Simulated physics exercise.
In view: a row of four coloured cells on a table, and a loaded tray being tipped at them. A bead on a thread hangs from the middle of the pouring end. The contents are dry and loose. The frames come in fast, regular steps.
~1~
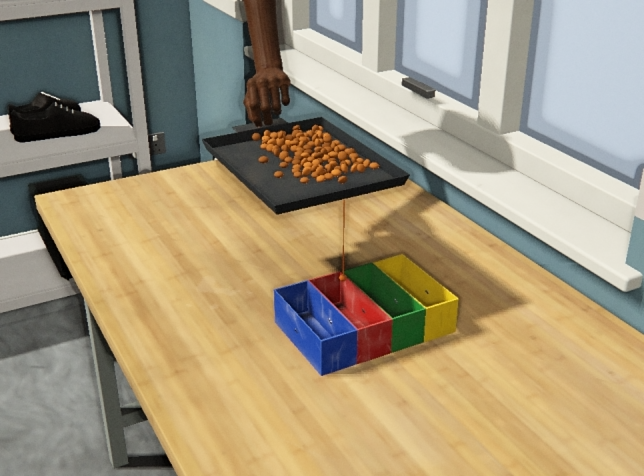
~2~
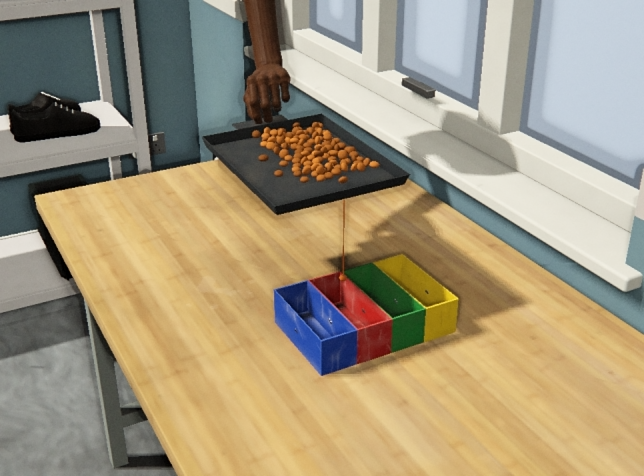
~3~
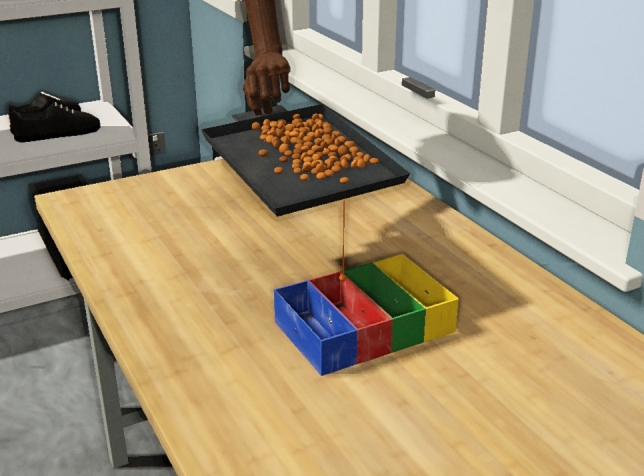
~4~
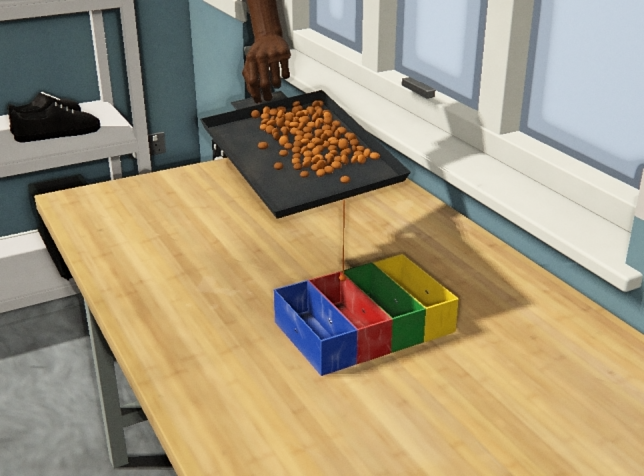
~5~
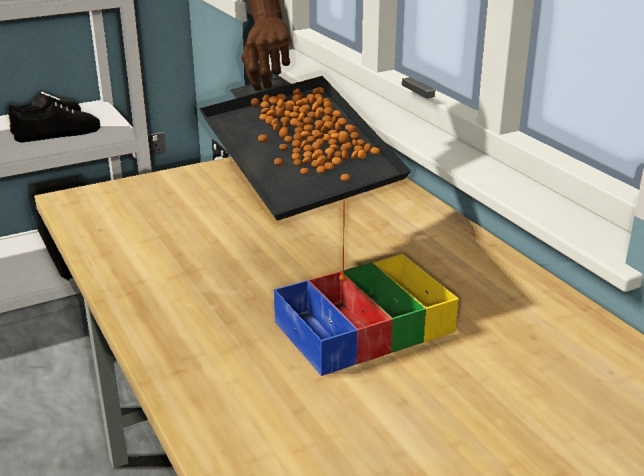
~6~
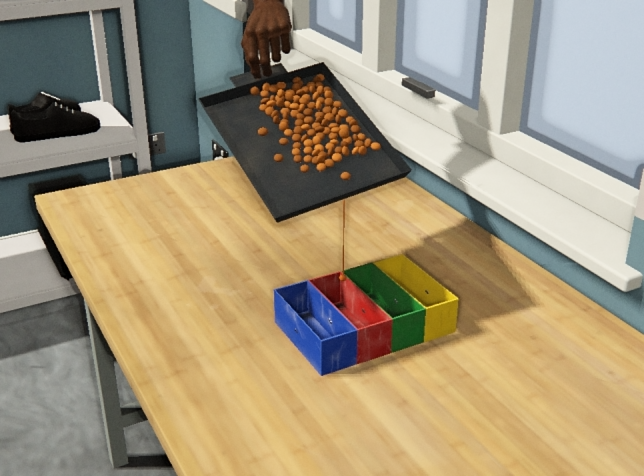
A hand tilting a dark tray of small brown pieces, its far side rising steadily above blue, red, green and yellow cells.
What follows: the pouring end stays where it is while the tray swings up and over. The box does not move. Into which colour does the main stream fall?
Most goes to the blue cell.
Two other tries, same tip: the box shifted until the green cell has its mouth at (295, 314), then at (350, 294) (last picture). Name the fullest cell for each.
At the first place the cell in green, at the second the blue one.
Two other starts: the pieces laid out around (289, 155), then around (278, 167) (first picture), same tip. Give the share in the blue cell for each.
About 40 and 40 per cent.
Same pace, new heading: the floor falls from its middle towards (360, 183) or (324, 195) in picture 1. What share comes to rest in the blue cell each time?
Near 0 % and 30 %.
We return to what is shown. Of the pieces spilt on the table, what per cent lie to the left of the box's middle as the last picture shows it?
About 100 per cent.
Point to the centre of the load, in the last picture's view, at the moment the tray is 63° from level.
Near (315, 192).
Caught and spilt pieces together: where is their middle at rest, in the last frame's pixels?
Around (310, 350).
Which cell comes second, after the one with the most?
Next in line is red.
Shortly afterwards, tray tipped steeply; all but a few on the tray; a little falling or outside the box.
Next, tray tipped past a quarter turn; a little on the tray; near a quarter in the blue cell; a little in the red cell; only a few in the green cell; near half falling or outside the box.
Some moments later, tray tipped past a quarter turn; near a third in the blue cell; a little in the red cell; only a few in the green cell; near half falling or outside the box.
In the end, tray tipped past a quarter turn; near a third in the blue cell; a little in the red cell; only a few in the green cell; none at all in the yellow cell; near half outside the box.
